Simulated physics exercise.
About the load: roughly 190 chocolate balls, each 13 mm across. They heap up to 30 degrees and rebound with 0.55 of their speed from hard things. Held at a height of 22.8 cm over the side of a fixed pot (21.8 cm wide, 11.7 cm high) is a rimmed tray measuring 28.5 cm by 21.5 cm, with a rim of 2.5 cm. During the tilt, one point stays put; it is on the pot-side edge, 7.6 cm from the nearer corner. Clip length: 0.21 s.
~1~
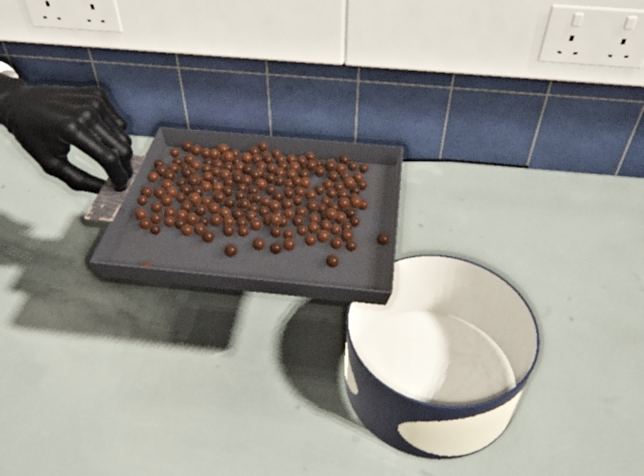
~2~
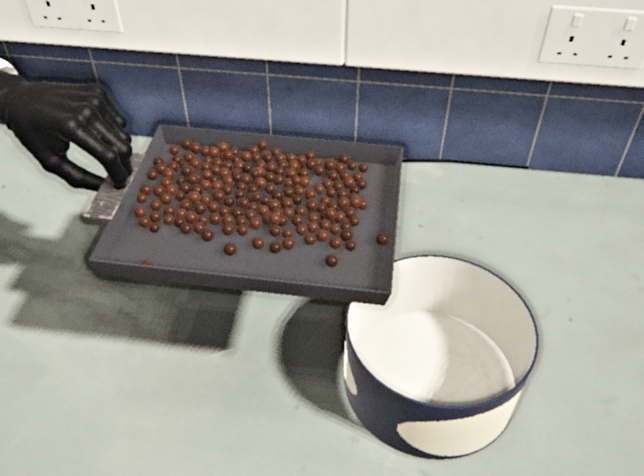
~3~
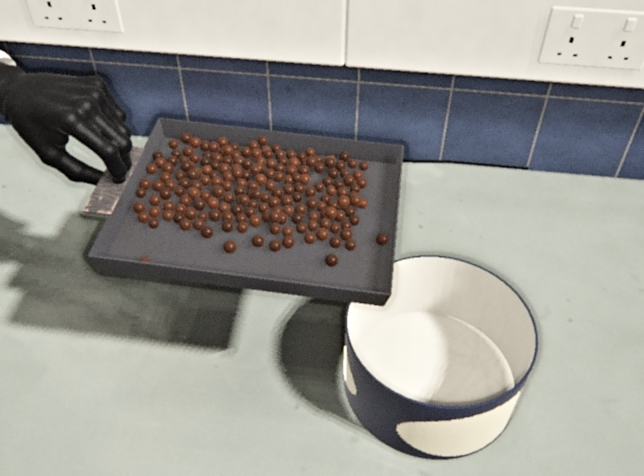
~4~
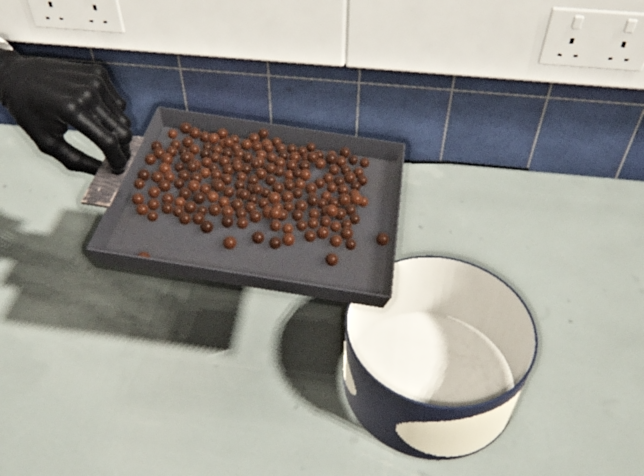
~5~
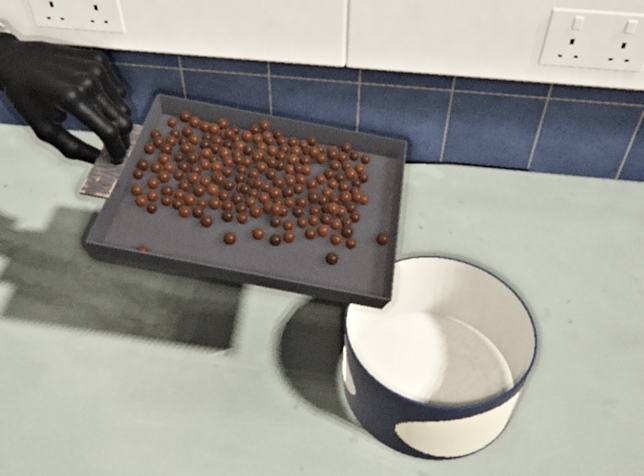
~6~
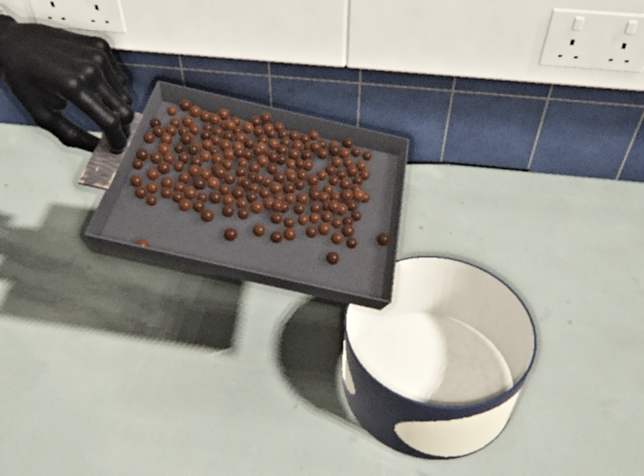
The video shows a black-gloved hand gripping the left end of a dark rimmed tray of brown balls beside a round white and blue pot, then gradually raising that end so the tray slants down toward the right.
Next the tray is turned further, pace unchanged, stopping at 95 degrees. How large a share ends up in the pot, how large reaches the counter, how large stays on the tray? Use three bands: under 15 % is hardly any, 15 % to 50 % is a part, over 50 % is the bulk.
Shares - pot: The bulk; counter: A part; tray: Hardly any.
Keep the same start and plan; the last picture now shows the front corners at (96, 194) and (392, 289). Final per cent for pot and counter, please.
The pot gets 85 and the counter 15.
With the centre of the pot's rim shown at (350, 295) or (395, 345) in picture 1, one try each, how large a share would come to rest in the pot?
I'd say some 15 per cent for the first and some 100 per cent for the second.
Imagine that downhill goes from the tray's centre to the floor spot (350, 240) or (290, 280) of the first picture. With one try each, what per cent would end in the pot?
That would be close to 95 per cent and then close to 30 per cent.
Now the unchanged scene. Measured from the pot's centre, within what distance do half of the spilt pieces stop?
About 28 centimetres.
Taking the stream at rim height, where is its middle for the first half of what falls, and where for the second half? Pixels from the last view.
The first half passes near (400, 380) and the second half near (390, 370).
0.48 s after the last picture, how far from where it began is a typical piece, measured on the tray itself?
Around 11 centimetres.
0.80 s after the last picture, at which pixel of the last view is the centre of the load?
Roughly pixel (376, 261).
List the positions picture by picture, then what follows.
The first frame shows tray tilt 0 degrees, front corners at (97, 259) and (387, 288); middle of the pieces at (253, 191); pot at (442, 323).
The second frame shows tray tilt 1 degrees, front corners at (96, 257) and (386, 289); middle of the pieces at (253, 190).
The third frame shows tray tilt 2 degrees, front corners at (95, 253) and (386, 290); middle of the pieces at (253, 187).
The fourth frame shows tray tilt 6 degrees, front corners at (94, 246) and (387, 292), lowest corner right front; middle of the pieces at (253, 181).
The fifth frame shows tray tilt 9 degrees, front corners at (93, 239) and (387, 295), lowest corner right front; middle of the pieces at (253, 175).
The sixth frame shows tray tilt 13 degrees, front corners at (92, 231) and (387, 297), lowest corner right front; middle of the pieces at (254, 168); pot at (440, 324).
Then, 0.48 s after the last picture, tilt 52 degrees; the tray holds 100 %, the pot 0 %.
Then, 0.80 s after the last picture, tilt 78 degrees; the tray holds 80 %, the pot 10 %.
Then, 1.21 s after the last picture, tilt 95 degrees; the tray holds 5 %, the pot 60 %.
In the end, pot 70 %, counter 30 %, tray 0 %.
